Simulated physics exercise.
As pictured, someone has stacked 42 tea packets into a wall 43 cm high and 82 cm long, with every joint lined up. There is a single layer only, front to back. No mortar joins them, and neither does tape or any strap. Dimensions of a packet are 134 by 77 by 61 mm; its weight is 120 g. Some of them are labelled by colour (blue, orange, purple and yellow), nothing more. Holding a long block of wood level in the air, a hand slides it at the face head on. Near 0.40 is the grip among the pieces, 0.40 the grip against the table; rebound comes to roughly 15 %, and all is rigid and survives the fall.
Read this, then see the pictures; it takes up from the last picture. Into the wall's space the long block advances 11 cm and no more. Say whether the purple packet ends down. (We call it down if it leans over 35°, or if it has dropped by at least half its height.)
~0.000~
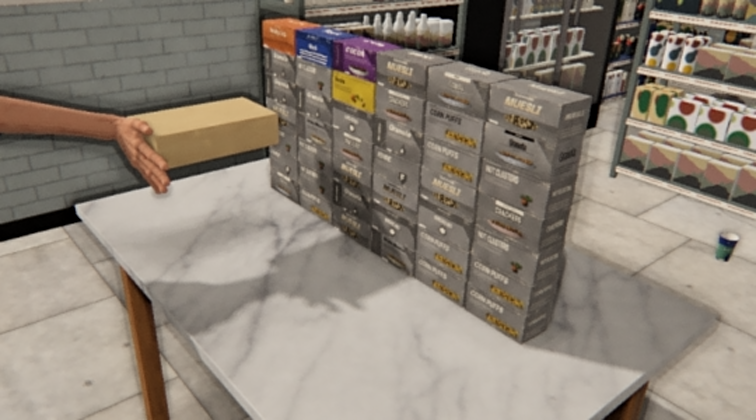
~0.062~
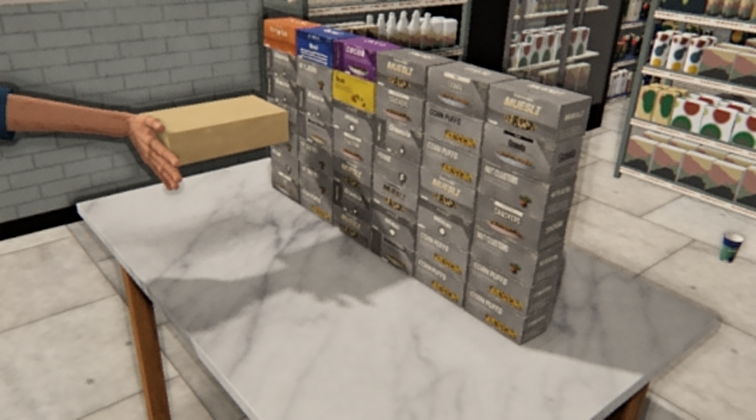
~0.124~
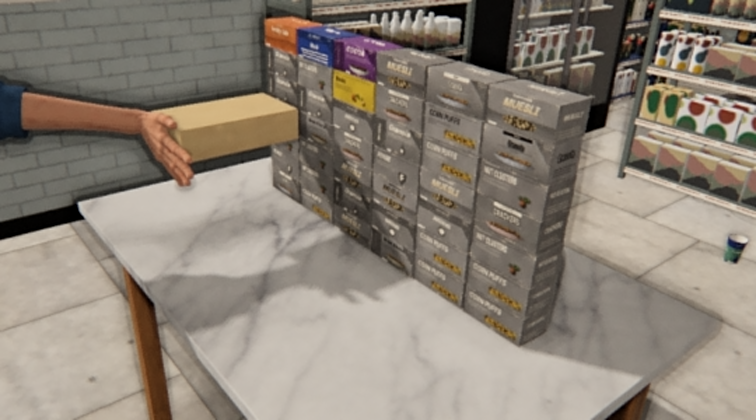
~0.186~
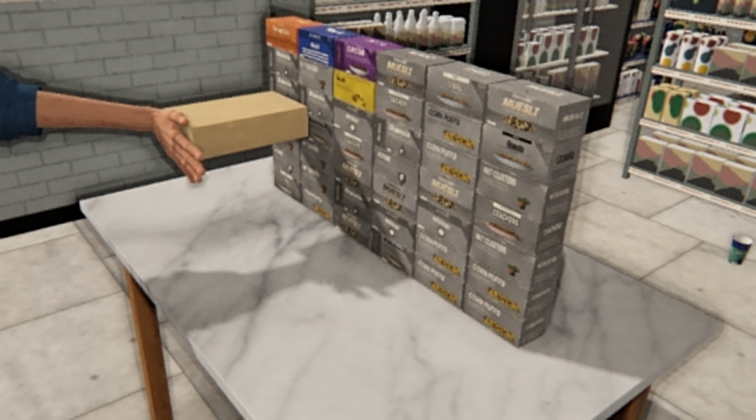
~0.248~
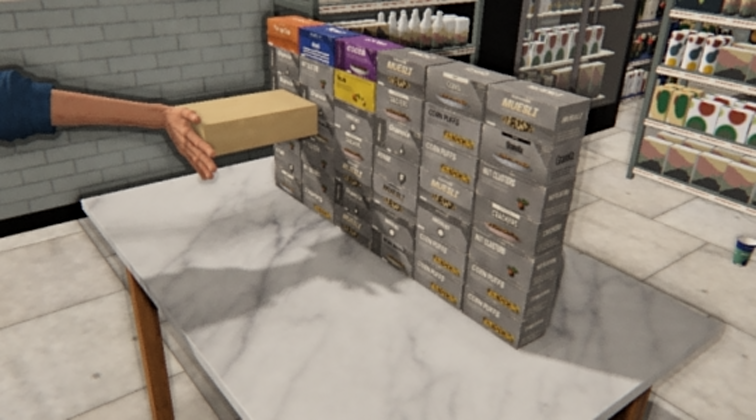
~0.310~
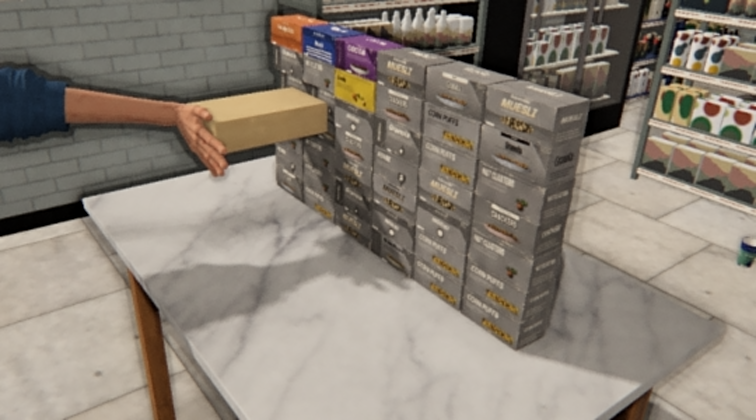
It ends up still high.
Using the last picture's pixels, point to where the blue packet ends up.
About pixel (544, 331).
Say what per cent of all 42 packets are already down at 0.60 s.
5 %.
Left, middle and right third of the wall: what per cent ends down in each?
Left third 100 per cent, middle 0 per cent, right 0 per cent.
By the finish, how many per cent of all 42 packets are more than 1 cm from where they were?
35 in a hundred end up shifted.
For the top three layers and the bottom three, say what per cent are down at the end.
30 % and 30 %.
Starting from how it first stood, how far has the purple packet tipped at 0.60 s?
About 0°.
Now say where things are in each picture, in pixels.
In the first frame (pixels give the middle of a visible side; the camera moves round a little), block in hand (268, 128) 10 cm short of touching; purple packet (353, 61); orange packet (277, 38); yellow packet (352, 91); none has stirred.
In the second frame, block in hand (279, 125) 7 cm short of touching; purple packet (353, 60).
In the third frame, block in hand (288, 123) 48 mm short of touching; purple packet (353, 60).
In the fourth frame, block in hand (298, 121) 24 mm short of touching; purple packet (353, 60).
In the fifth frame, block in hand (308, 119) 1 mm in; purple packet (354, 60).
In the sixth frame, block in hand (318, 116) 23 mm in; purple packet (354, 59); orange packet (285, 35) 6 mm from its place; blue packet (318, 46) 6 mm from its place; movement in 8 of them.
After 0.60 s, 3 of the 42 packets down; purple packet unmoved; orange packet 28° from how it stood, 31 mm lower.
After 0.96 s, 14 of the 42 packets down; purple packet unmoved; orange packet upside down.
In the end (1.4 s), 14 of the 42 packets down; purple packet unmoved; orange packet upside down; blue packet 1.12 m lower. From the last view, middles, purple packet near (370, 57), orange packet near (612, 318).
